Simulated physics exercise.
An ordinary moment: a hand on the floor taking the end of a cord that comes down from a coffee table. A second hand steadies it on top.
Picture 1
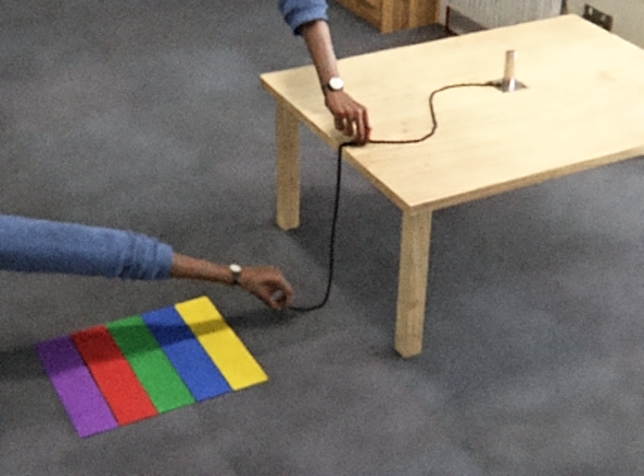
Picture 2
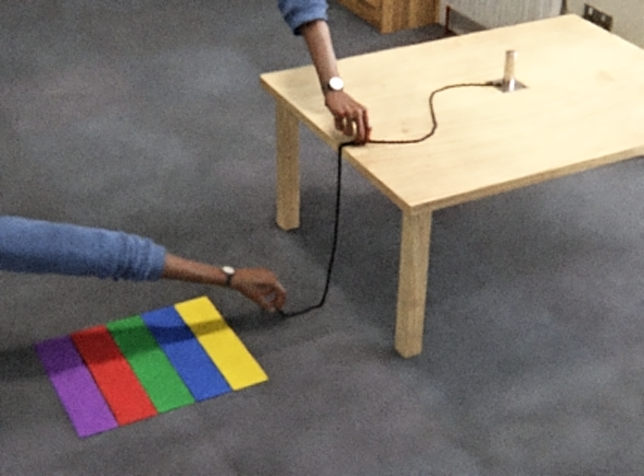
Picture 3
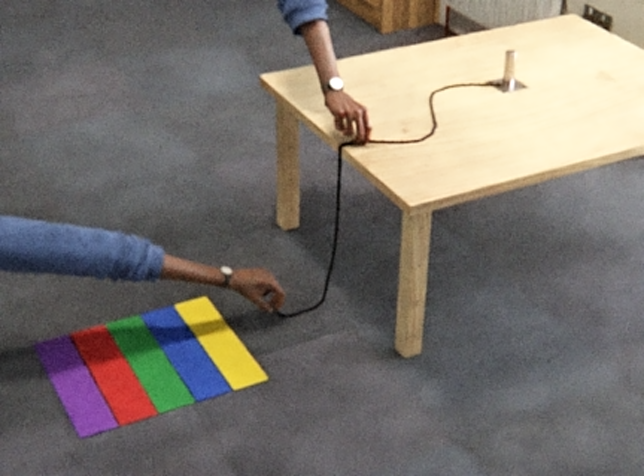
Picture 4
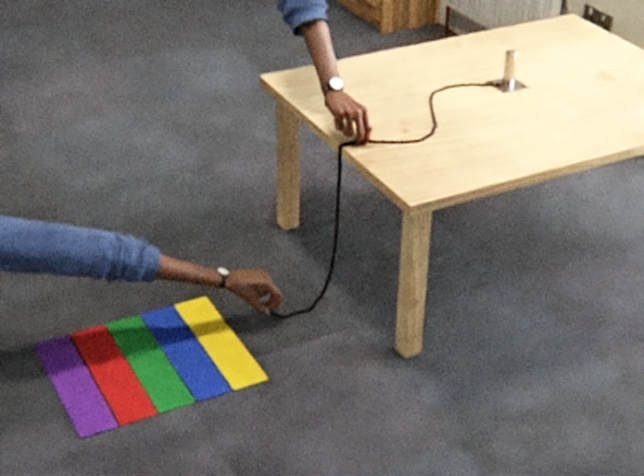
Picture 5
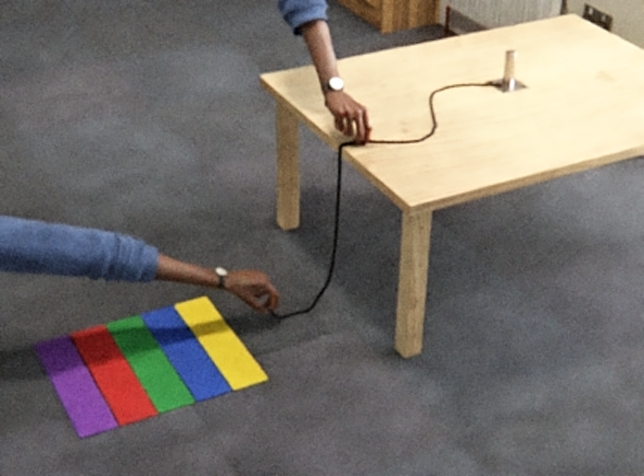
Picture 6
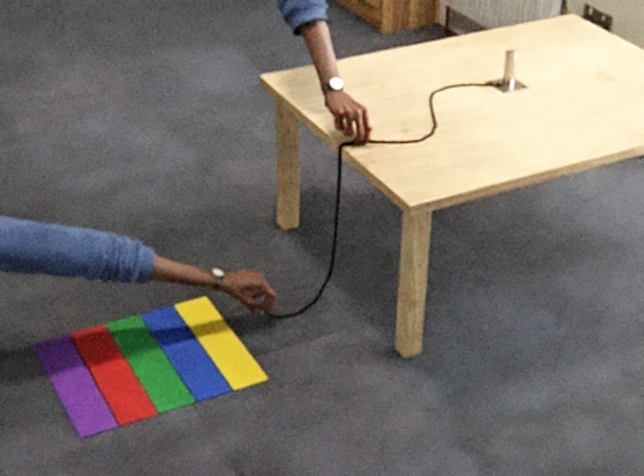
A hand near the floor drawing the end of a dark cord slightly left beside coloured stripes, another hand staying at the table edge.
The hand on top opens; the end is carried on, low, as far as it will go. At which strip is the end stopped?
The end stops over the red strip.
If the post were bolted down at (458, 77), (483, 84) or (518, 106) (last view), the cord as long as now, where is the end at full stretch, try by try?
Near (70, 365), (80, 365) and (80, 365).
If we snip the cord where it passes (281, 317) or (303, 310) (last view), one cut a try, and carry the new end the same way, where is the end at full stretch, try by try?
About (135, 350) and (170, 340).
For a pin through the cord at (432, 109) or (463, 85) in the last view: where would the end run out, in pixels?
In that order: (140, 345) and (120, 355).
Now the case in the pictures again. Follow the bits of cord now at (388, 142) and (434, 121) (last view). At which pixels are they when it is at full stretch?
About (330, 153), and the other about (393, 124).
Early on, end near (160, 341); over green.
Midway, end near (126, 351); over red.
At the end of the slack, end near (107, 356); over red. It gets as far as the red strip.
